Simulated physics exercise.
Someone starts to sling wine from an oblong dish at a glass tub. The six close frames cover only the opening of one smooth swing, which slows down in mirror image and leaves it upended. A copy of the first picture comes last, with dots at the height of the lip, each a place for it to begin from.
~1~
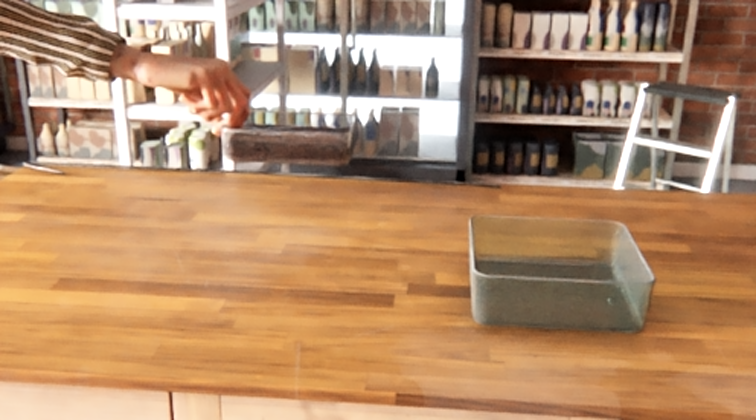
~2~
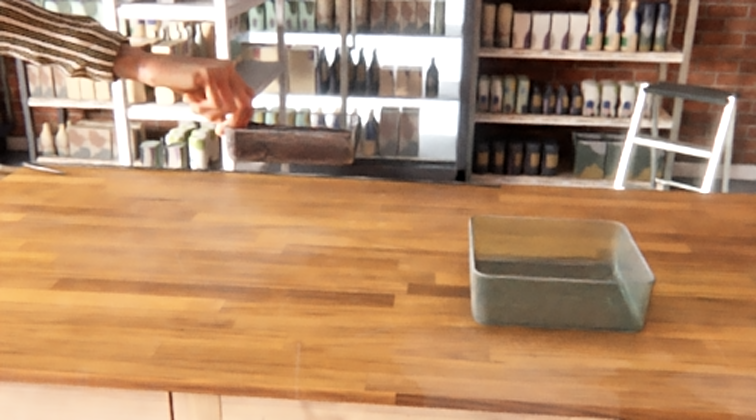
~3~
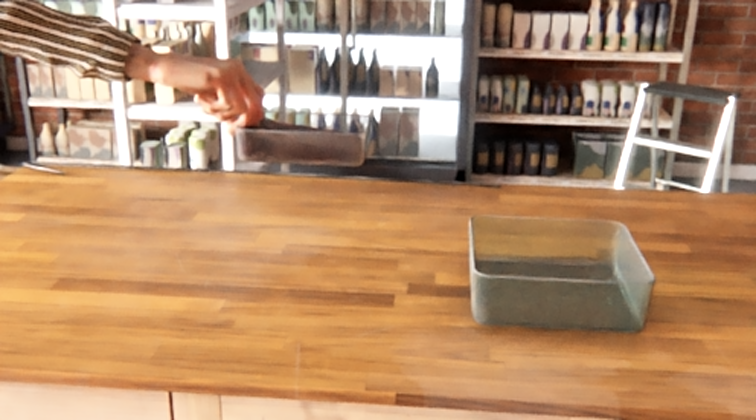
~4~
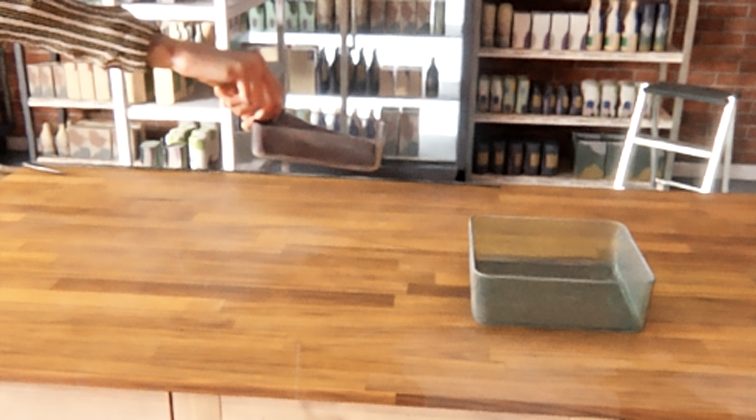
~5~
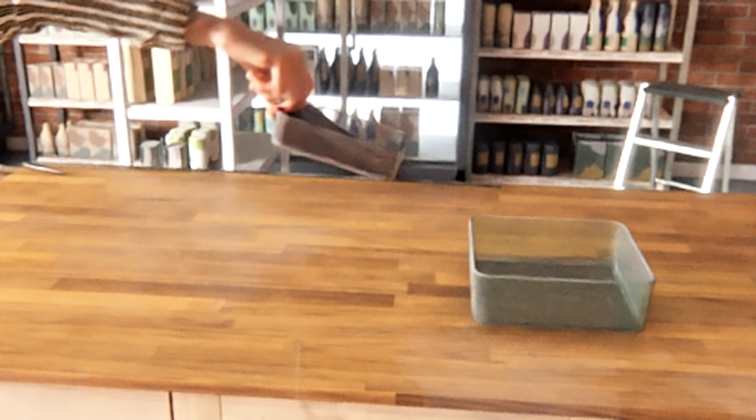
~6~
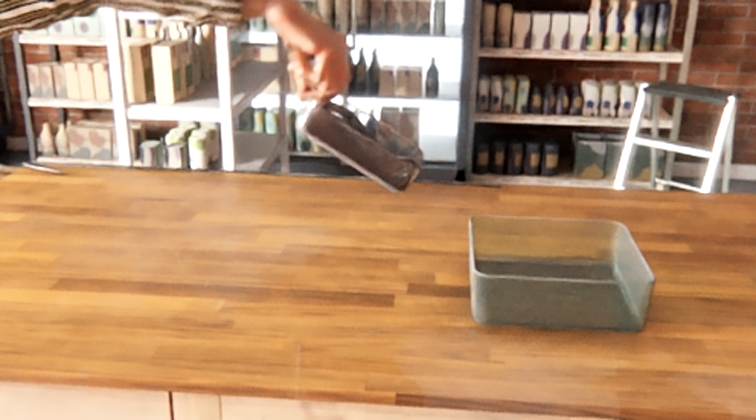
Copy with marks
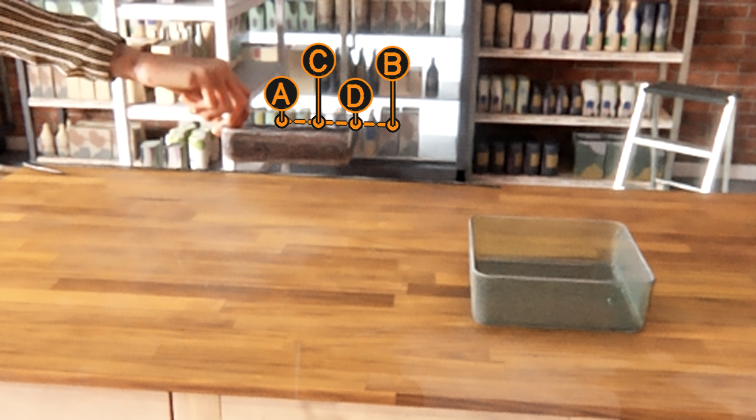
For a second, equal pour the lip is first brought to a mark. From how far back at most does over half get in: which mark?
The answer is spot C.
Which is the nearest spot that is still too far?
That is spot A.
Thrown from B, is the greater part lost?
No, that is safe.
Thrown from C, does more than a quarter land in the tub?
Yes.
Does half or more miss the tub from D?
No.
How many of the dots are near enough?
Three of them.
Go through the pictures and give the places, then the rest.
Upright, lip at (353, 123); tub from (472, 320) to (644, 330); nothing has left yet.
Upright, lip at (356, 123); nothing has left yet.
Upright, lip at (367, 124); nothing has left yet.
Tipped about 5°, lip at (384, 130); nothing has left yet.
Tipped about 17°, lip at (404, 143); nothing has left yet.
Tipped about 32°, lip at (421, 160); nothing has left yet.
On the marked copy, A at (281, 121); B at (392, 125); C at (318, 122); D at (355, 123).
With A, about 23 % lands in the tub, 70 % falls short and 7 % goes beside or beyond.
With B, about 82 % lands in the tub, 7 % falls short and 11 % goes beside or beyond.
With C, about 69 % lands in the tub, 22 % falls short and 9 % goes beside or beyond.
With D, about 70 % lands in the tub, 17 % falls short and 13 % goes beside or beyond.
